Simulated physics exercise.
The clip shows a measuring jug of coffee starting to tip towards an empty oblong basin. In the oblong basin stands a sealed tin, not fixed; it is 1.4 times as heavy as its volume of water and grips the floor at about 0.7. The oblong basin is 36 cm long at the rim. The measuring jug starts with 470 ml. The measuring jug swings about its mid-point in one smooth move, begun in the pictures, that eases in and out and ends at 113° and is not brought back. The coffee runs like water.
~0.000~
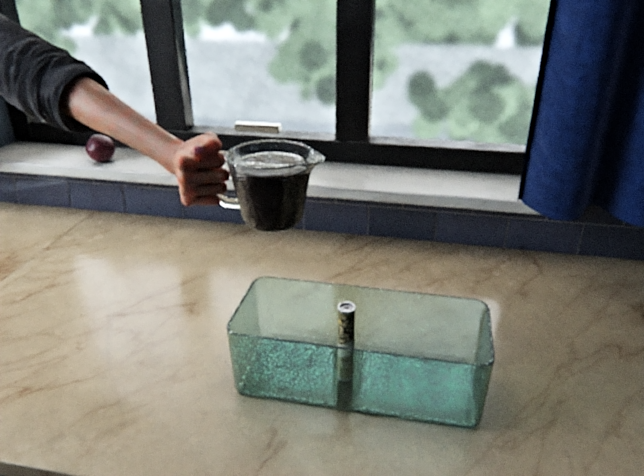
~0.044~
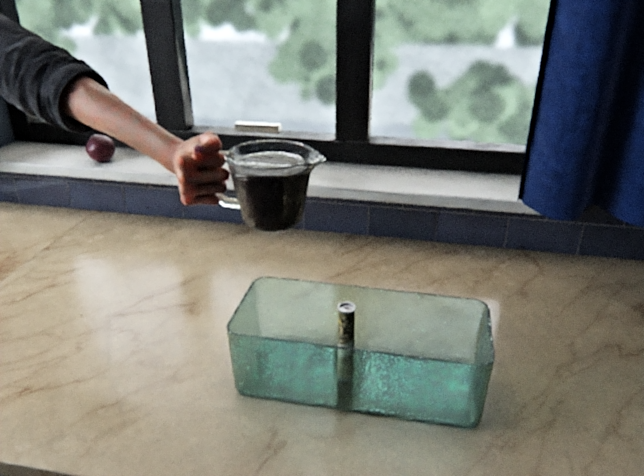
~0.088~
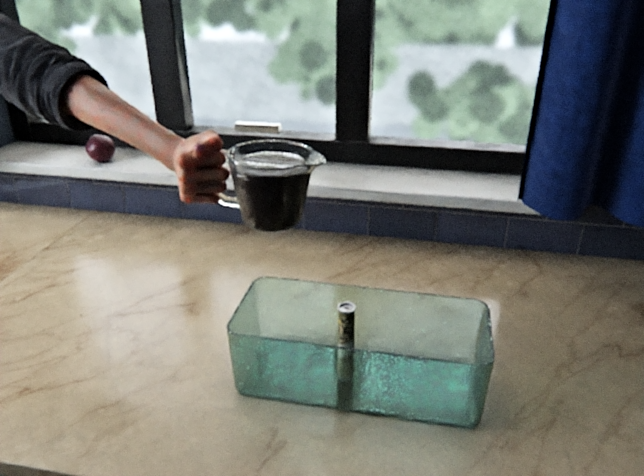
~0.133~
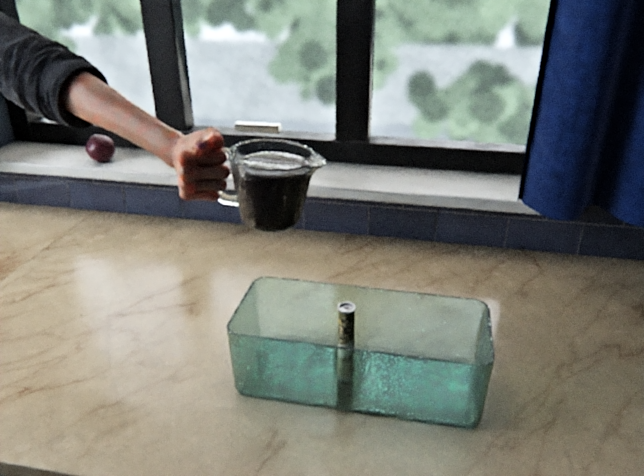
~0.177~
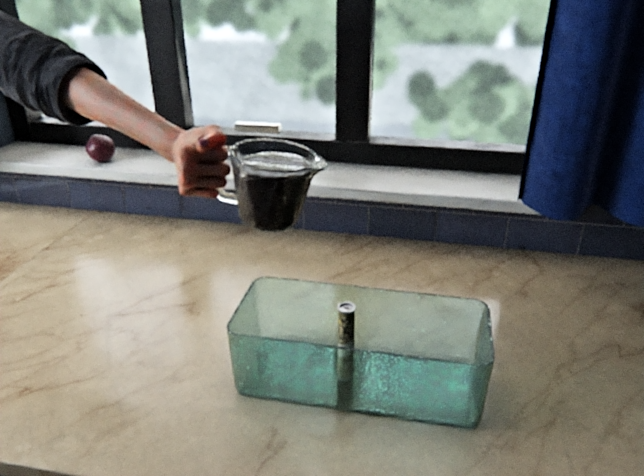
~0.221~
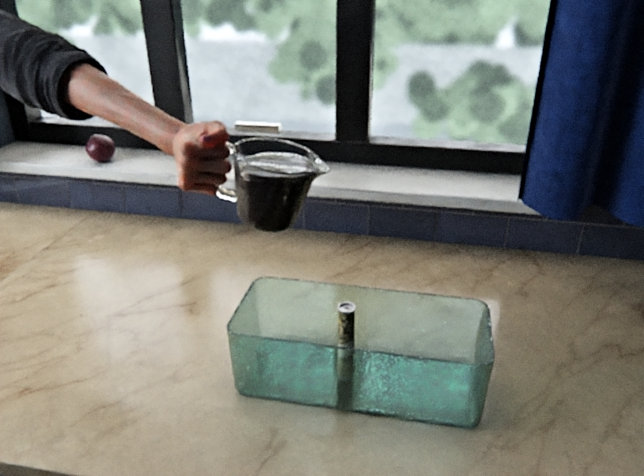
A hand held a glass measuring jug of dark coffee above a greenish oblong basin with a small tin standing in it, then slowly tilted the jug slightly to the right.
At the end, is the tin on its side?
The tin keeps standing.
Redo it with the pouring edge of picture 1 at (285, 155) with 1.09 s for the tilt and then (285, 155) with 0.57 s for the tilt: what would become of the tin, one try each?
First it falls; then it goes over.
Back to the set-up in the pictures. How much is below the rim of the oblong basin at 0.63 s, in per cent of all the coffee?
Some 9 per cent.
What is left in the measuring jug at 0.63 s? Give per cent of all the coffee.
Near 62 in a hundred.
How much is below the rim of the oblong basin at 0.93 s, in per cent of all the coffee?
Some 76 per cent.
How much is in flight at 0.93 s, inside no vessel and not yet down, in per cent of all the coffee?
About 18 per cent.
Then, 0.63 s in, the tilt is 71° and 62 per cent is still to pour; the tin stands where it began.
Then, 0.93 s in, the tilt is 107° and 6 per cent is still to pour; the tin stands where it began.
Then, 1.25 s in, the tilt is 113° and 0 per cent is still to pour; the tin stands where it began.
Then, 1.59 s in, the tilt is 113° and 0 per cent is still to pour; the tin stands where it began.
Finally, the tin stands where it began.
